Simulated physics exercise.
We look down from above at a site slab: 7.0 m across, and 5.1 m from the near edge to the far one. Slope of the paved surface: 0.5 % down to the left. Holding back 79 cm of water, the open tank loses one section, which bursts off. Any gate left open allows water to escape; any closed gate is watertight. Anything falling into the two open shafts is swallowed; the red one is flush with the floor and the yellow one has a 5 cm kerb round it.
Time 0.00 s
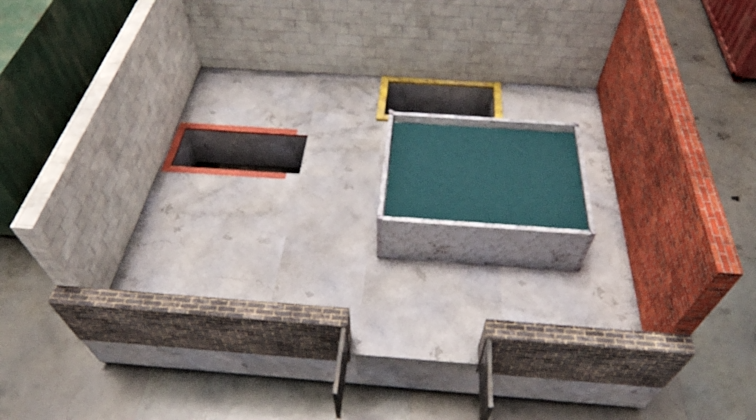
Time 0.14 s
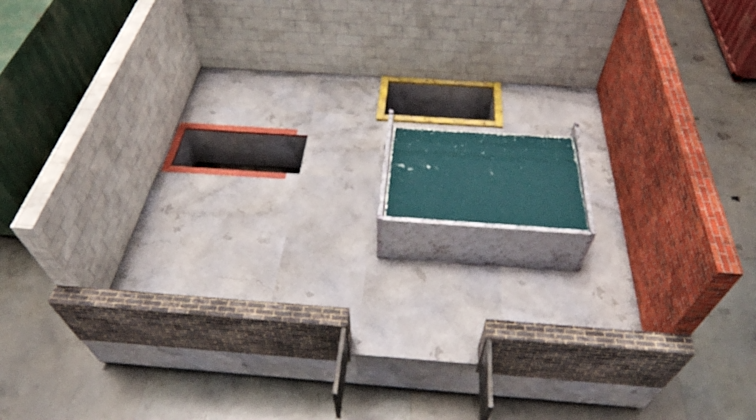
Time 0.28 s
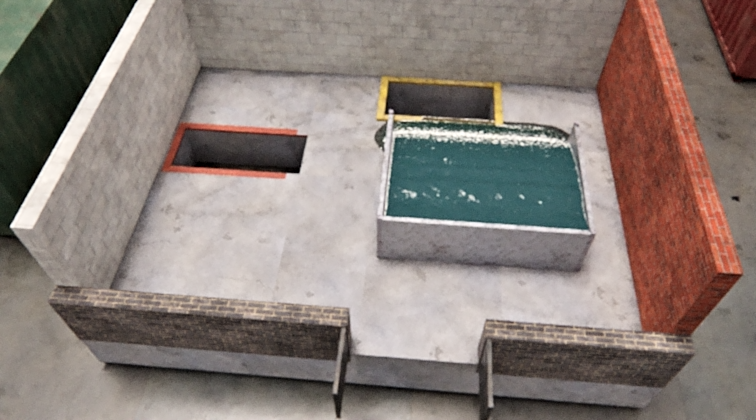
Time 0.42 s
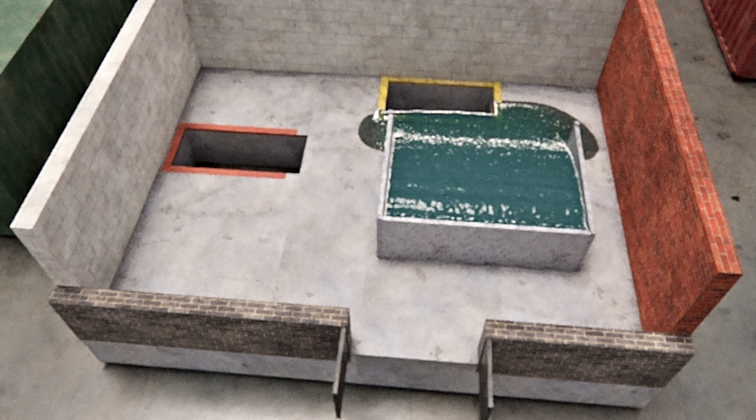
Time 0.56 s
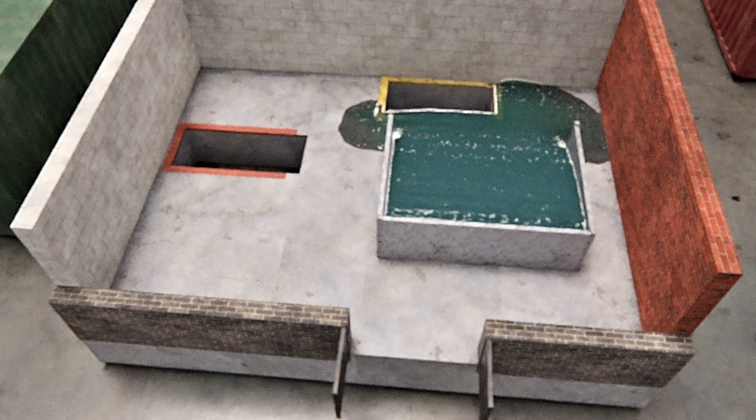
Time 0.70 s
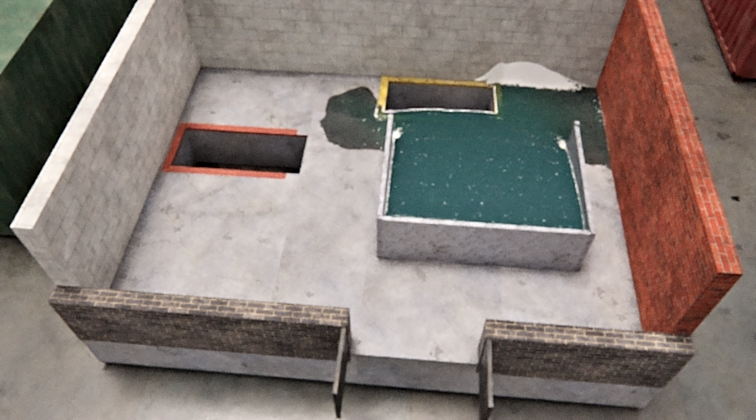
A walled slab held an open tank of still green water until its far side gave way, and water poured out, spreading around the yellow-edged pit and toward the back and right-hand walls.
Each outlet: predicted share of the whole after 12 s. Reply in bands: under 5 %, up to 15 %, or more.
I would say gate: Less than 5 %; red pit: Between 5 and 15 %; yellow pit: Over 15 %.
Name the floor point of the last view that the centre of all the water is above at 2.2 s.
Centre: Roughly (491, 151) px.
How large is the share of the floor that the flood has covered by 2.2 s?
Near 30 per cent is wet.
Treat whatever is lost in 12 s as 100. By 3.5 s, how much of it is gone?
Fraction gone: About 70 %.
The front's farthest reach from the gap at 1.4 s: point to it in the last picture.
I'd put it close to (270, 72).
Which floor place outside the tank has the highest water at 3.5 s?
Roughly at pixel (647, 359).
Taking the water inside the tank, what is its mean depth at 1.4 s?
36 cm.
After 1.4 s water covers 25 % of the floor and is deepest (56 cm) near (595, 89); gone so far, the gate 0 %, the red pit 0 %, the yellow pit 24 %.
After 2.2 s water covers 30 % of the floor and is deepest (40 cm) near (585, 89); gone so far, the gate 0 %, the red pit 0 %, the yellow pit 39 %.
After 3.5 s water covers 50 % of the floor and is deepest (38 cm) near (647, 359); gone so far, the gate 0 %, the red pit 0 %, the yellow pit 51 %.
After 7.0 s water covers 80 % of the floor and is deepest (12 cm) near (644, 346); gone so far, the gate 0 %, the red pit 4 %, the yellow pit 59 %.
After 12.0 s water covers 85 % of the floor and is deepest (6 cm) near (415, 146); gone so far, the gate 1 %, the red pit 10 %, the yellow pit 60 %.
